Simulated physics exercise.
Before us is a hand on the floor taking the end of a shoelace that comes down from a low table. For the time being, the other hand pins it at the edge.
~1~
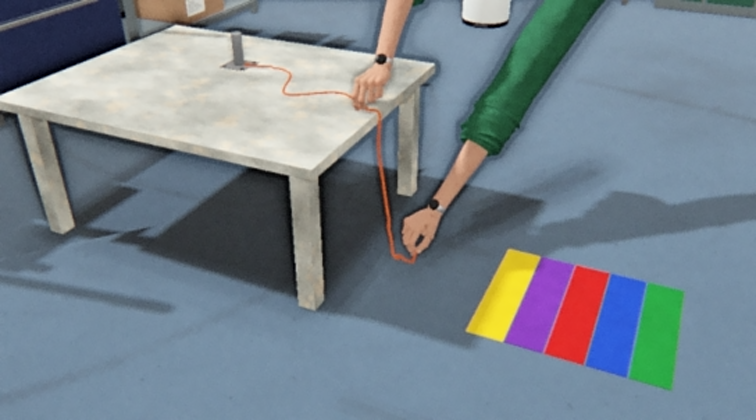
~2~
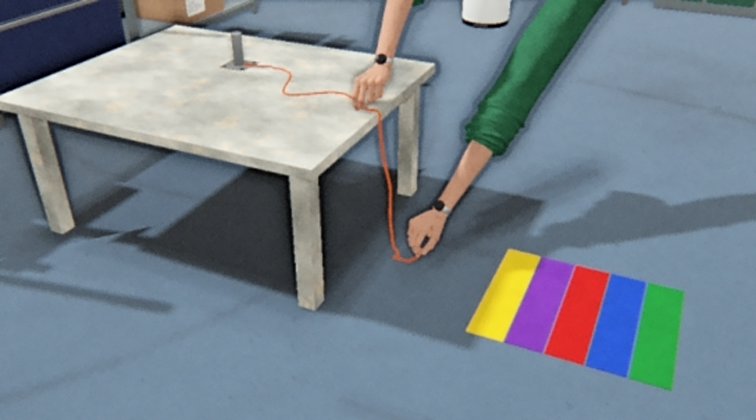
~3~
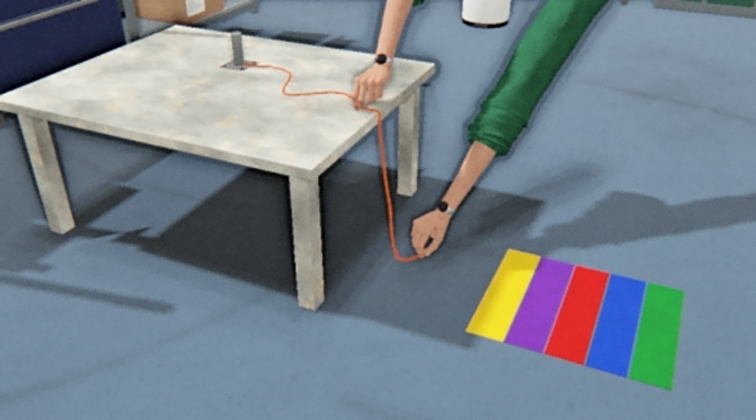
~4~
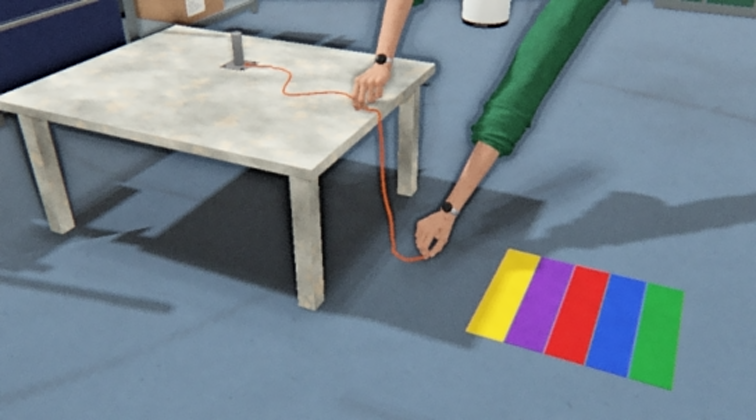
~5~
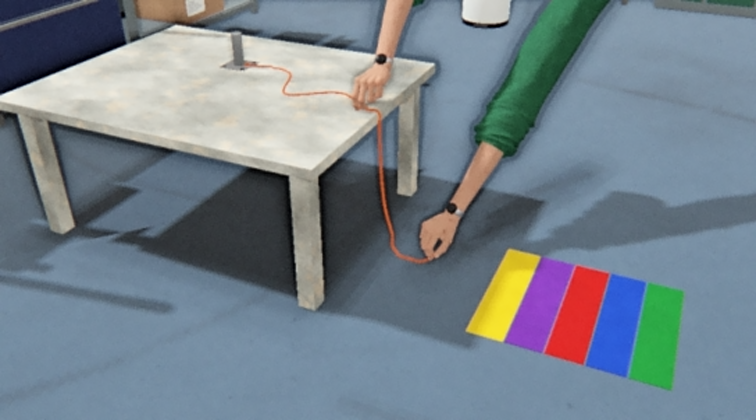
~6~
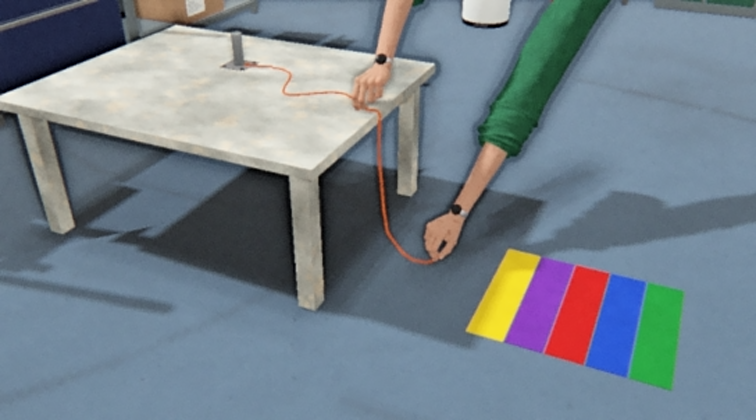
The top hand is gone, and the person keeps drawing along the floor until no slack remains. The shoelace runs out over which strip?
The red one.
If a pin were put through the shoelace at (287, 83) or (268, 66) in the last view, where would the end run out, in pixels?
I'd say about (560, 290) for the first and about (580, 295) for the second.
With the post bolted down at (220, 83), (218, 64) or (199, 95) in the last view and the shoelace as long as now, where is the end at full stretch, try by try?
Roughly (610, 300), then (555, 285), then (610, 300).
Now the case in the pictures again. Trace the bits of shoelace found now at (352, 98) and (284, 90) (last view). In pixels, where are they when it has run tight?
First: (385, 114). Second: (319, 89).
Soon after, end near (511, 276); over yellow.
After that, end near (557, 288); over purple.
At the stop, end near (584, 295); over red. It halts on the red strip.
